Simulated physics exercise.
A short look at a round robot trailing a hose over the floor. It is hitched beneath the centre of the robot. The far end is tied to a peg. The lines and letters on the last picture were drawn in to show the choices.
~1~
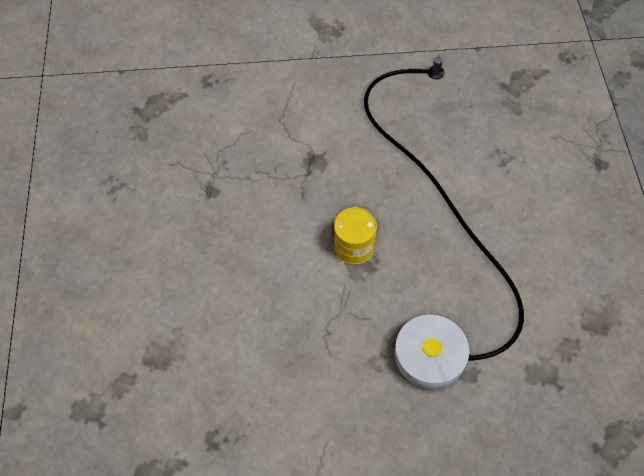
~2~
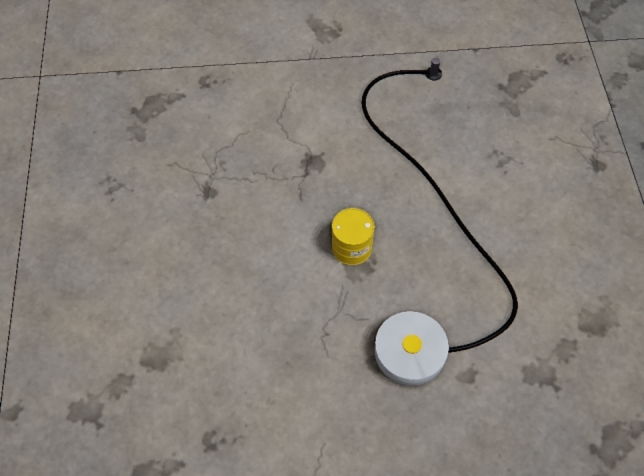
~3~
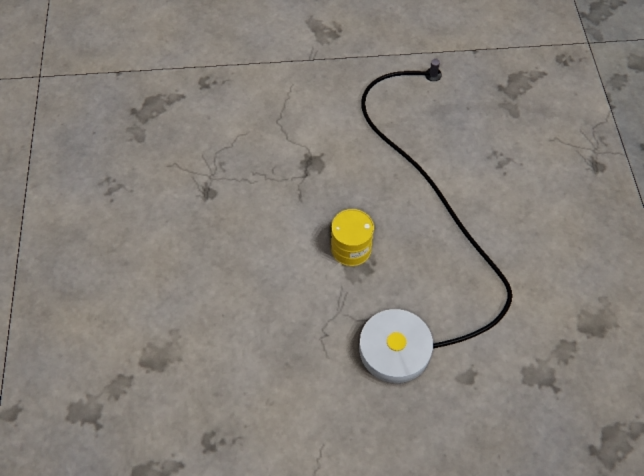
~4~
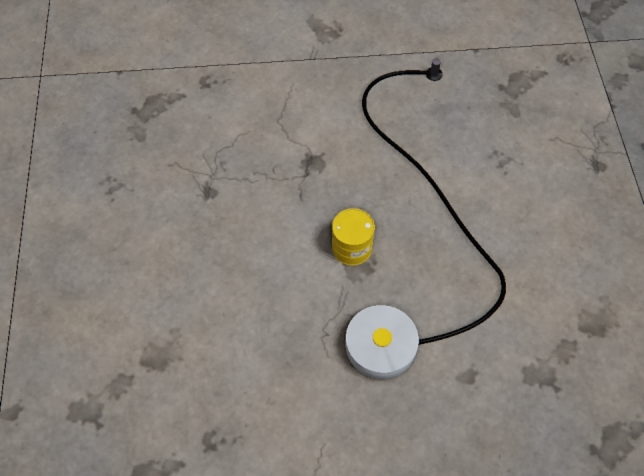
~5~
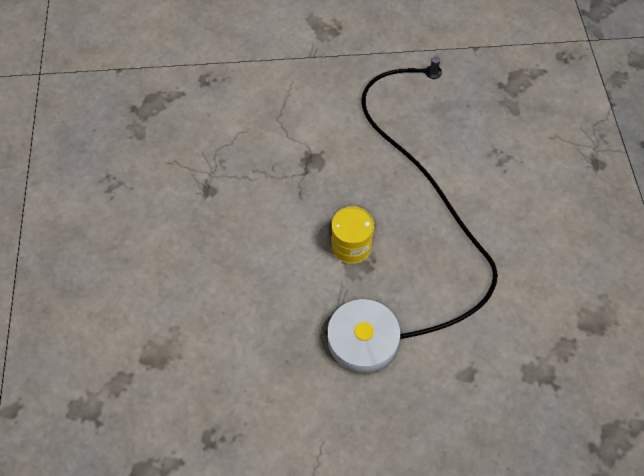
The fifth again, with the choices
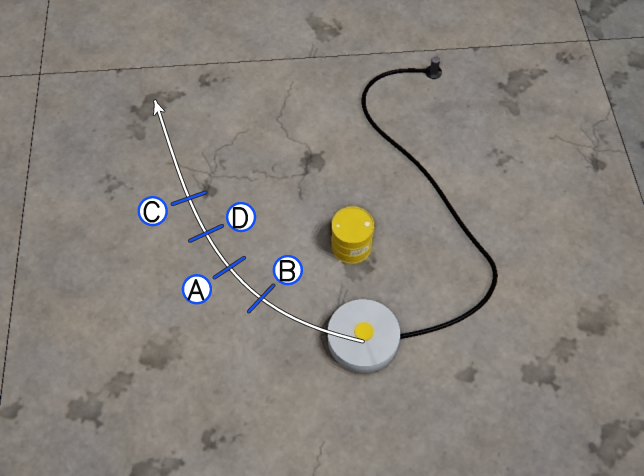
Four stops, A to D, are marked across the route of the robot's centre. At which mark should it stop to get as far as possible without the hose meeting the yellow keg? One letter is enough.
At A, and not beyond.
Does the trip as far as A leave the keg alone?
For that mark, yes.
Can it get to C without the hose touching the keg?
No.
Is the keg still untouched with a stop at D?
For that mark, no.
On the marked copy, A at (229, 268); B at (261, 298); C at (189, 198); D at (206, 233); the route from (363, 341) via (207, 235) to (155, 101).
With A. Early on, robot (307, 319), middle of the hose (441, 196).
Further on, robot (261, 293), middle of the hose (441, 196).
At the end, robot (228, 262), middle of the hose (439, 197); nothing has been touched.
As for the rest, B is safe but short; C brings the hose against the keg; D brings the hose against the keg.
